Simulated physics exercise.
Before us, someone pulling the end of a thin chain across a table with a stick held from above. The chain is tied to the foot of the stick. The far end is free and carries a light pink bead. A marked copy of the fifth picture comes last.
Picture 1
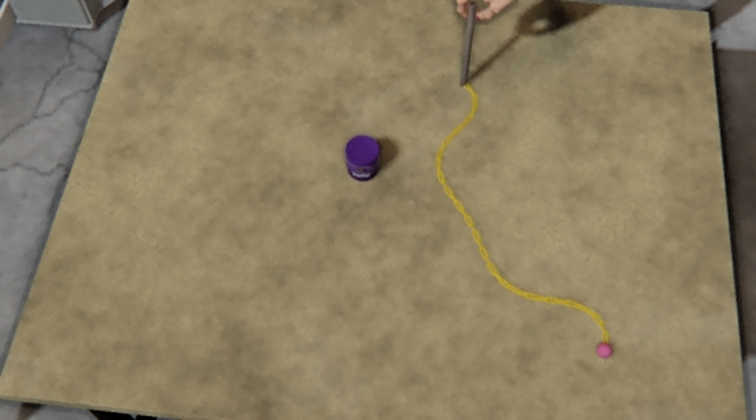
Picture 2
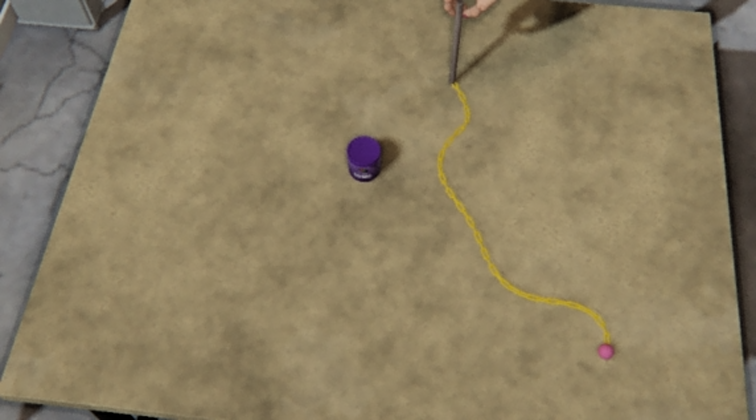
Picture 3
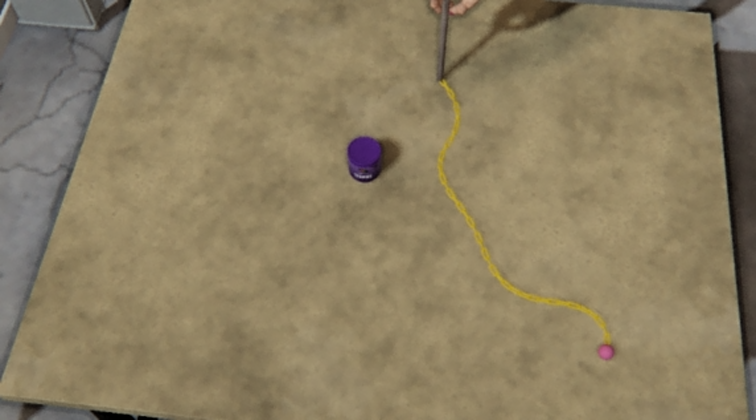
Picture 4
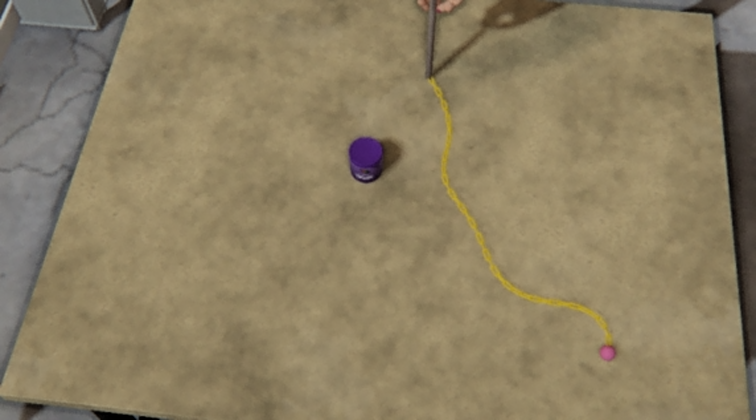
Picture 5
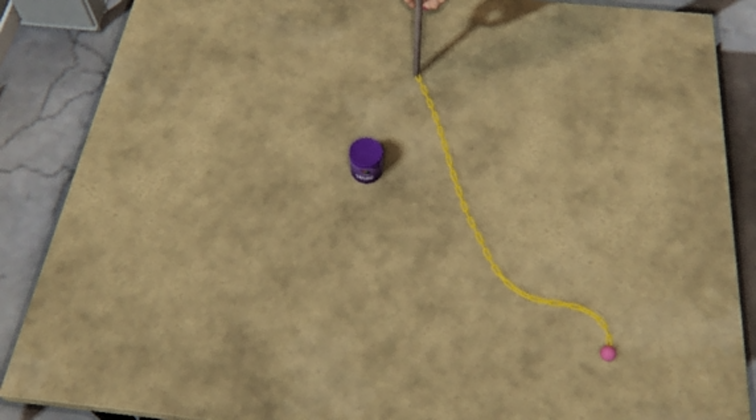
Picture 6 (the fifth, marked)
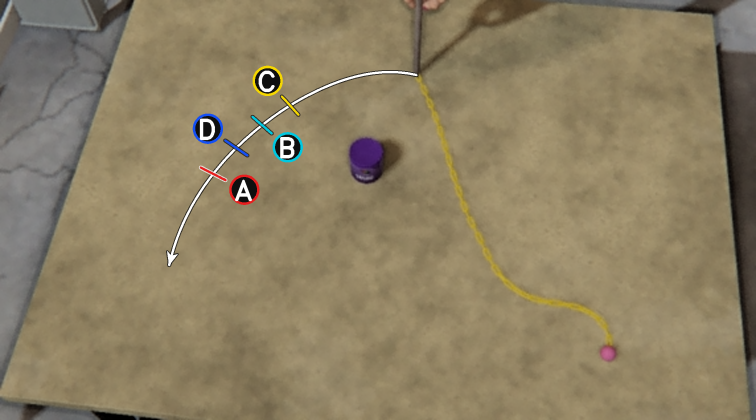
A hand with a stick pulls the top of a yellow chain left, straightening its upper part.
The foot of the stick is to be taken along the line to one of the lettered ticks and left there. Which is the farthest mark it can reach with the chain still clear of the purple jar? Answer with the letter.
All is well up to B.
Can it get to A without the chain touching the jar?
No.
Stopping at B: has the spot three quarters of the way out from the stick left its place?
Yes.
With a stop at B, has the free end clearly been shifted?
Yes.
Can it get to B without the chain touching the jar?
For that mark, yes.
On the marked copy, A at (213, 174); B at (262, 125); C at (290, 105); D at (236, 148); the route from (416, 75) via (259, 128) to (169, 265).
With B. Early on, foot of the stick (358, 77), middle of the chain (472, 204), free end (608, 346).
Further on, foot of the stick (303, 99), middle of the chain (457, 190), free end (594, 328).
At the end, foot of the stick (262, 126), middle of the chain (437, 185), free end (580, 315); nothing has been touched.
As for the rest, A brings the chain against the jar; C is safe but short; D brings the chain against the jar.
